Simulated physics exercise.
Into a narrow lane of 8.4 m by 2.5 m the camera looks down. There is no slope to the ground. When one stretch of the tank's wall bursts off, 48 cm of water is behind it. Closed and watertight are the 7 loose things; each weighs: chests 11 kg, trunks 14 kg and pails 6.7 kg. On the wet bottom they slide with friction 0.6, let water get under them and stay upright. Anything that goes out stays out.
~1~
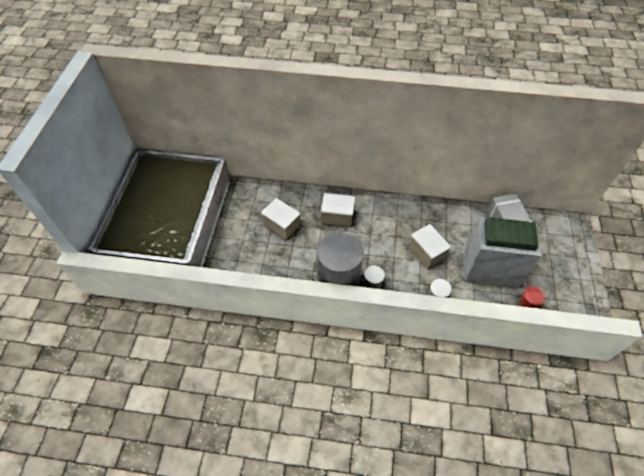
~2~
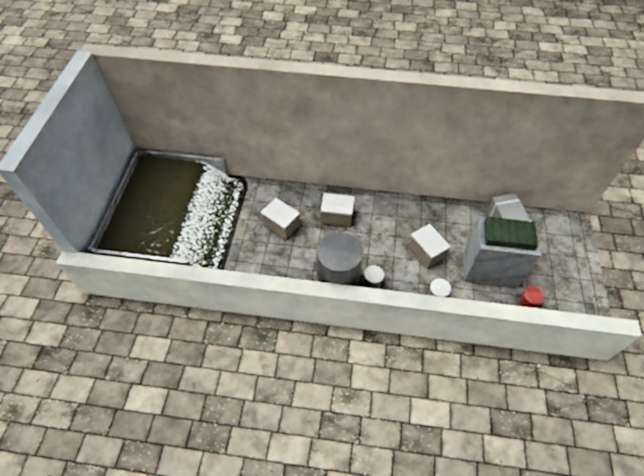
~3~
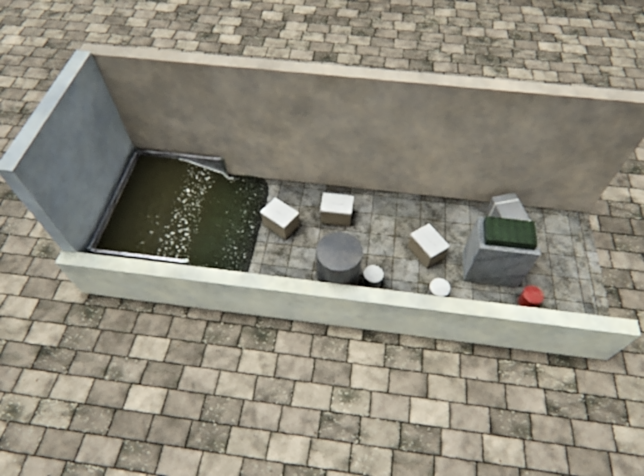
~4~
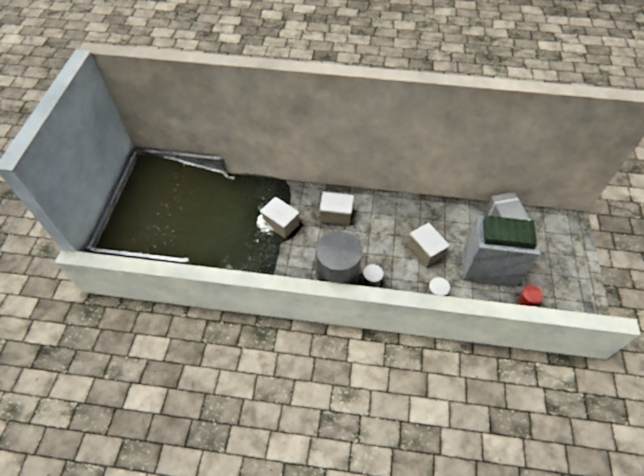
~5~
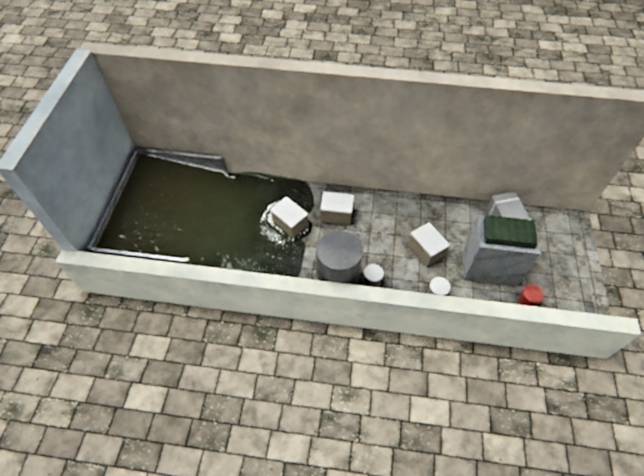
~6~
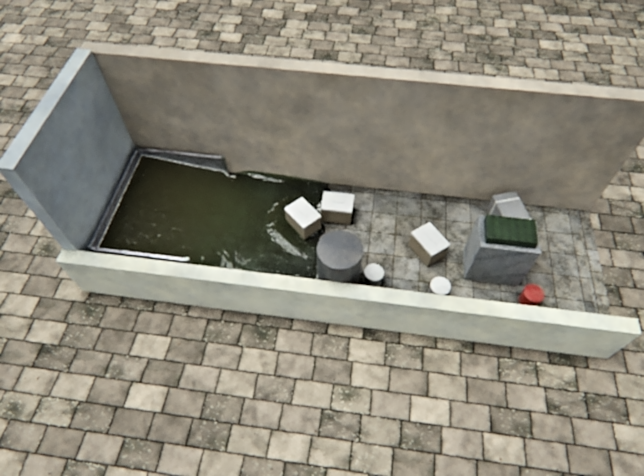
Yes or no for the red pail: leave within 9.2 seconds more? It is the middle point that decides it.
As for the red pail, it is held back.
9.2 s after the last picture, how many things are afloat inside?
At that point I count 0.
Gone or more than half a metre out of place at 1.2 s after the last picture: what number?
My count gives 2.
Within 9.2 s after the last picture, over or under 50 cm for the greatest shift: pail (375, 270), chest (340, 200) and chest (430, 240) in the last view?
In turn: Less, more, over.
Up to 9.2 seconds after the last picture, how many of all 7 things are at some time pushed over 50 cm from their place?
5.
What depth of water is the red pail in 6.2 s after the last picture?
Around 5 cm.
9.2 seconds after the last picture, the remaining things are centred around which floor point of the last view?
Mean position approx. (438, 285).
Then, 1.2 s after the last picture the red pail is near (534, 293), 0.0 m from its start, aground; 0 of 7 are out; 2 afloat.
Then, 3.8 s after the last picture the red pail is near (534, 293), 0.0 m from its start, aground; 3 of 7 are out; 1 afloat.
Then, 6.2 s after the last picture the red pail is near (534, 293), 0.0 m from its start, aground; 4 of 7 are out; 0 afloat.
Then, 9.2 s after the last picture the red pail is near (534, 293), 0.0 m from its start, aground; 4 of 7 are out; 0 afloat.
